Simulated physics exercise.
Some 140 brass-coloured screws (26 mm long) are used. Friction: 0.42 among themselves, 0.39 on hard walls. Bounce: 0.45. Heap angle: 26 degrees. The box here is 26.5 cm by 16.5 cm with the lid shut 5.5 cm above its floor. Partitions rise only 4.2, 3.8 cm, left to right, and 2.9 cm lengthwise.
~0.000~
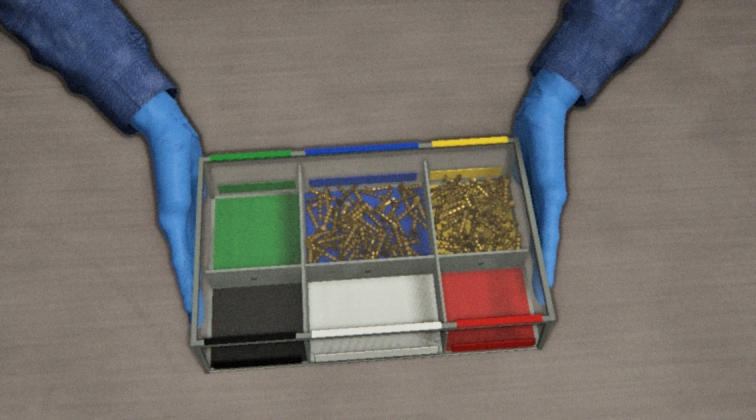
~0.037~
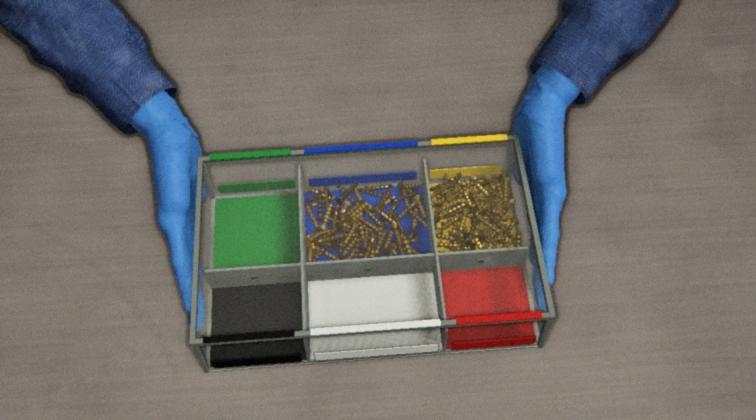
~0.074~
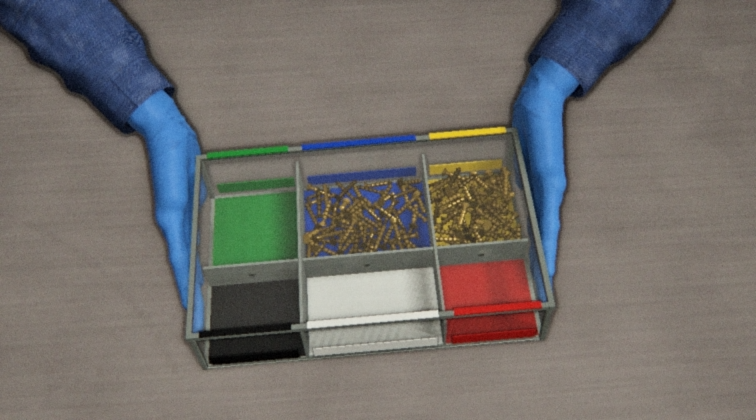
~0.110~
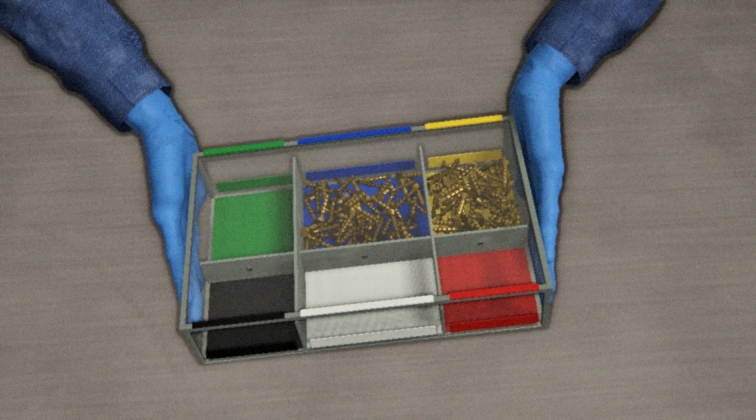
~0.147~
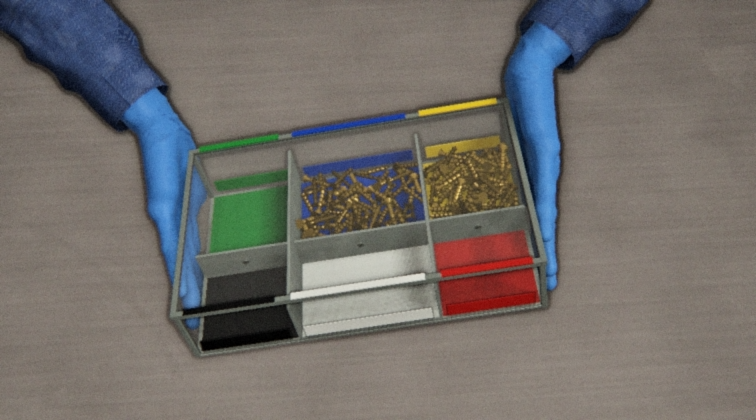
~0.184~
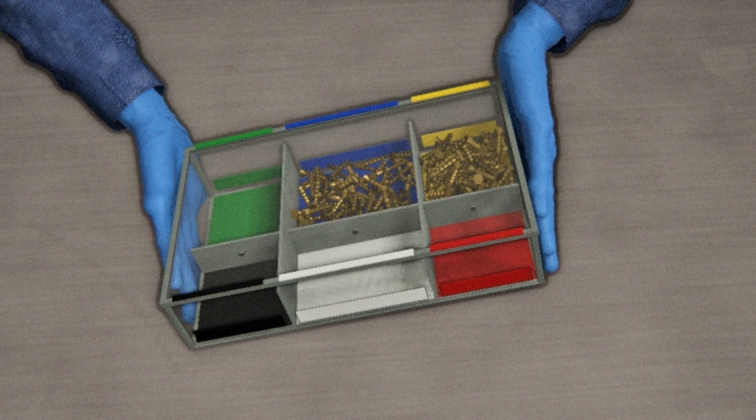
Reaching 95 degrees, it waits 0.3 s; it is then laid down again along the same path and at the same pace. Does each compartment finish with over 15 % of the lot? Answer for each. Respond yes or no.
Red compartment: No; blue compartment: Yes; green compartment: No; yellow compartment: Yes; white compartment: No; black compartment: No.
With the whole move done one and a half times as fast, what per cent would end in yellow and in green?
Outcome, in per cent - yellow: 45; green: 5.
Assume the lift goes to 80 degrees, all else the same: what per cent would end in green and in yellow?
Result - green 5 percent, yellow 45 percent.
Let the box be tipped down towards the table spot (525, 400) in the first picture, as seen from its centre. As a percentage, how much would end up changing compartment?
Roughly 50 % of the pieces.
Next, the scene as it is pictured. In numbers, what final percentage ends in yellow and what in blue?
Yellow: 40; blue: 60.
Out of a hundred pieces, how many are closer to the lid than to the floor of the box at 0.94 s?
I'd say around 50 percent of the pieces.
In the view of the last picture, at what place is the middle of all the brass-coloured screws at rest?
Near (375, 203).
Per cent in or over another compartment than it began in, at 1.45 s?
I'd put it at about 10 per cent.
After 0.94 s, tilt 95 degrees; blue 60 %, yellow 40 %.
After 1.45 s, tilt 51 degrees; blue 60 %, yellow 40 %.
Then, at 2.02 s, tilt 0 degrees; blue 60 %, yellow 40 %.
In the end, at 2.5 s, red 0 %, blue 60 %, green 0 %, yellow 40 %, white 0 %, black 0 %.
